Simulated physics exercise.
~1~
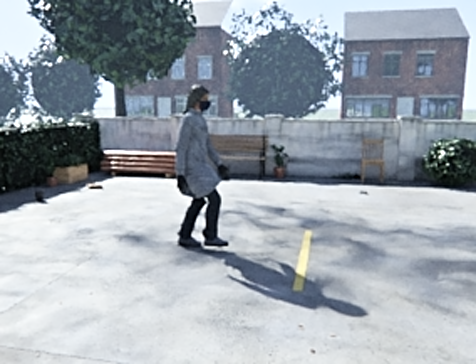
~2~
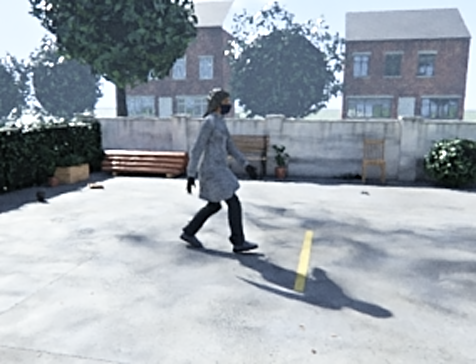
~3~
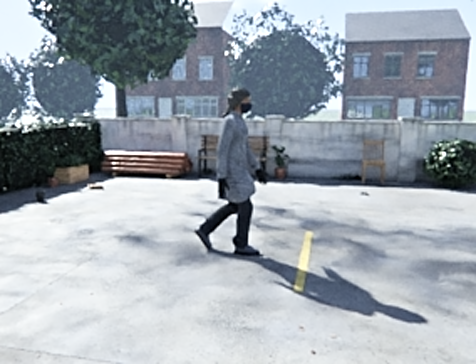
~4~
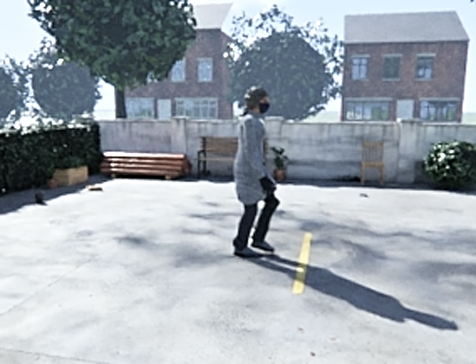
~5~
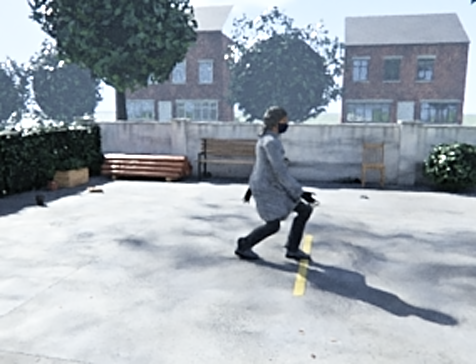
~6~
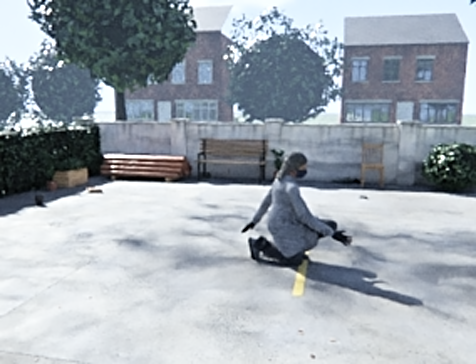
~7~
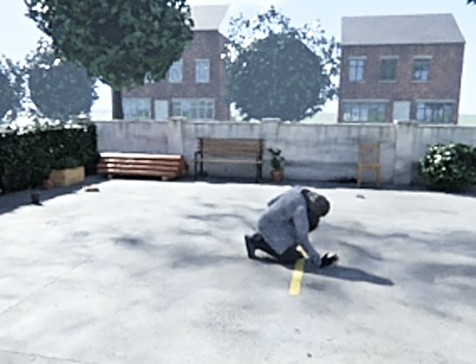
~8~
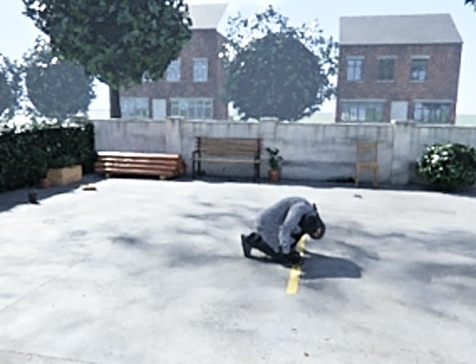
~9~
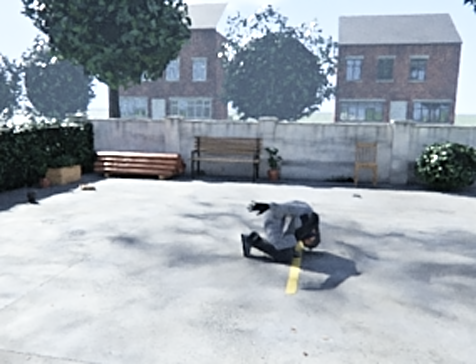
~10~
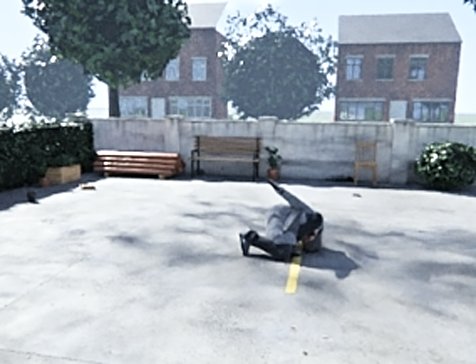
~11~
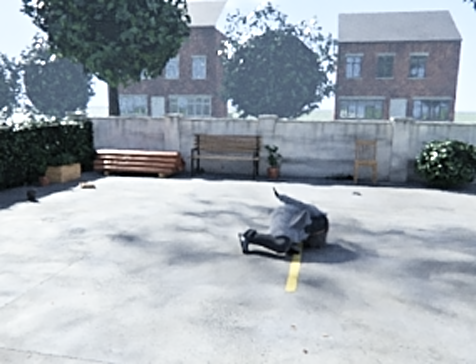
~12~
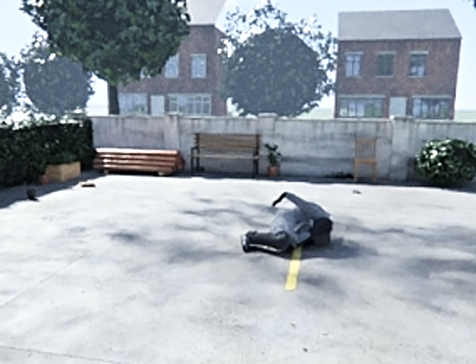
A person in a long grey coat, dark trousers and a dark face covering walks from left to right across a sunlit paved yard, seen from a slightly swaying camera. Behind are wooden benches, a pale wall, a hedge, trees and brick houses, and a short yellow strip marks the ground ahead. Near the strip the person's knees bend and the body sinks into a crouch. The torso folds forward, the head drops low and an arm swings up behind. The person slumps down and lies crumpled, head and chest across the strip, hips short of it.
